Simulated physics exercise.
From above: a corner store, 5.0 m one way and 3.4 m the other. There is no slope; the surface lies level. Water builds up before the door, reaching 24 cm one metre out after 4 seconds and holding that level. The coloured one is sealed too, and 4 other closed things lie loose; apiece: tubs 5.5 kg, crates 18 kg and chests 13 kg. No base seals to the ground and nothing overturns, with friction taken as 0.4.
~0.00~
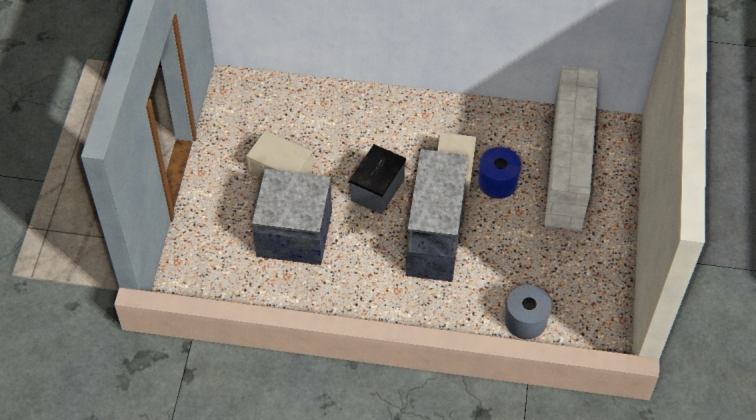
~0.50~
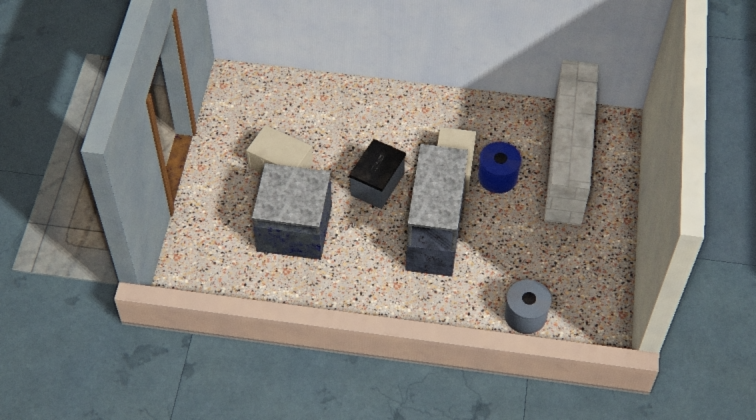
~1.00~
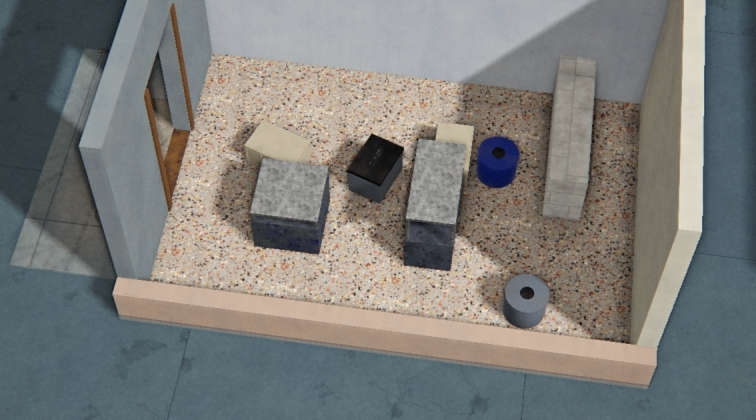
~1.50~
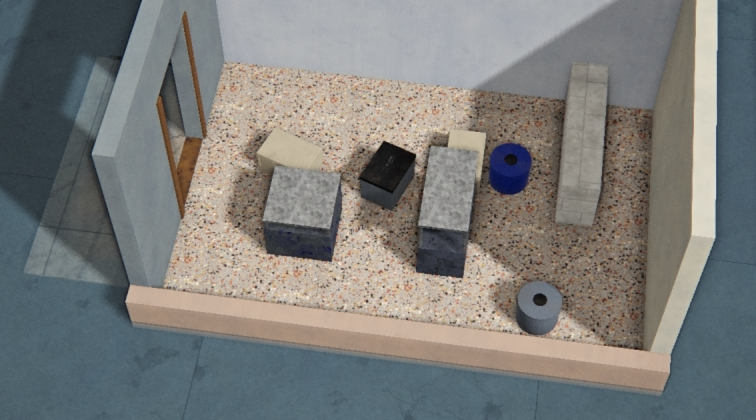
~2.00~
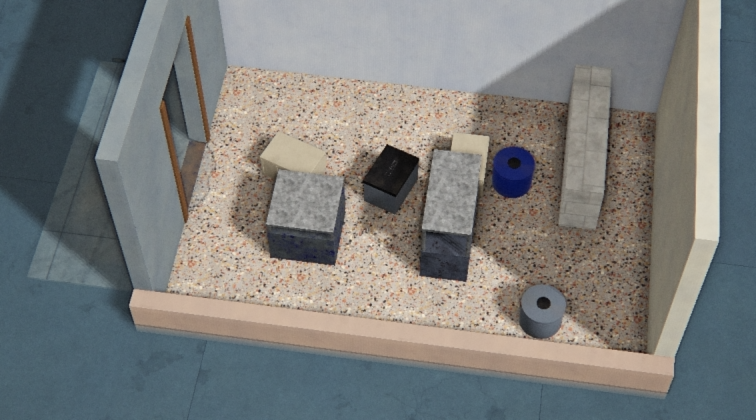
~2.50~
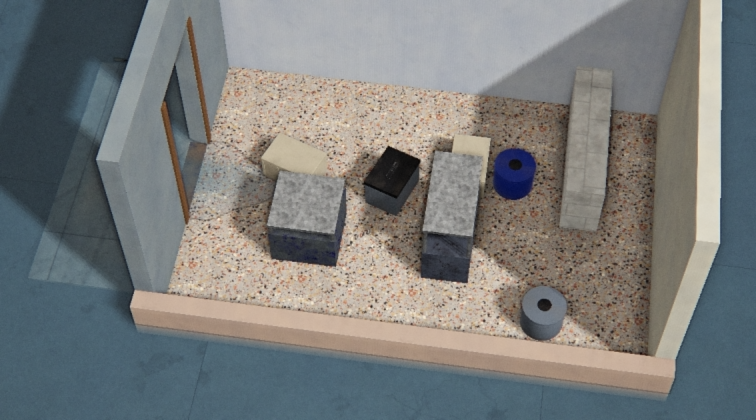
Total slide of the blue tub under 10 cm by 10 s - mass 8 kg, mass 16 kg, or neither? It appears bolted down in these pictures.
The answer is neither mass.
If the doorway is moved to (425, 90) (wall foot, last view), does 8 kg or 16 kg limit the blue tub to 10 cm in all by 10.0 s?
In that case neither load is enough.
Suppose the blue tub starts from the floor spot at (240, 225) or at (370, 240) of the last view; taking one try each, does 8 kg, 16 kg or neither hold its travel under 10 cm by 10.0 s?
The first try gives failure with both; the second gives success with heavier only.
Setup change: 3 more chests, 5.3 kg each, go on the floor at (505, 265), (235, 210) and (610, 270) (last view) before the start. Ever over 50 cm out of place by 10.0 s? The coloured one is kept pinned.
Answer by position: Inside the range; outside the range; inside the range.
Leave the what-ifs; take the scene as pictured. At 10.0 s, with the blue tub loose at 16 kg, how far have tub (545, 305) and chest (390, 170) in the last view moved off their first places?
Shifts: 100 cm / 60 cm.
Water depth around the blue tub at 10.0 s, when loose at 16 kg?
About 6 cm.
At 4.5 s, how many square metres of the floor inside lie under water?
The covered patch comes to about 5.5 m2.
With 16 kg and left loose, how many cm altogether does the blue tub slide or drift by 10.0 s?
Close to 120 cm, all told.
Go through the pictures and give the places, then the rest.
The blue tub at (501, 164) rests on the ground; water covers 0.0 m2; 0 of 5 have shifted, in the first picture.
The blue tub at (501, 159) rests on the ground; water covers 0.0 m2; 0 of 5 have shifted, in the second picture.
The blue tub at (499, 153) rests on the ground; 0.0 m2 under water; 0 of 5 have shifted, in the third picture.
The blue tub at (511, 160) rests on the ground; water covers 0.0 m2; 0 of 5 have shifted, in the fourth picture.
The blue tub at (514, 163) rests on the ground; 0.1 m2 under water; 0 of 5 have shifted, in the fifth picture.
The blue tub at (515, 165), on the bottom; 0.6 m2 under water; 0 of 5 have shifted, in the sixth picture.
After 3.5 s the blue tub would be 0 cm from its start with 8 kg and 0 cm from its start with 16 kg; 0 cm of water round it then.
After 4.5 s the blue tub would be 0 cm from its start with 8 kg and 0 cm from its start with 16 kg; 0 cm of water round it then.
After 7.0 s the blue tub would be 0 cm from its start with 8 kg and 0 cm from its start with 16 kg; 2 cm of water round it then.
After 10.0 s the blue tub would be 178 cm from its start with 8 kg and 114 cm from its start with 16 kg; 6 cm of water round it then.
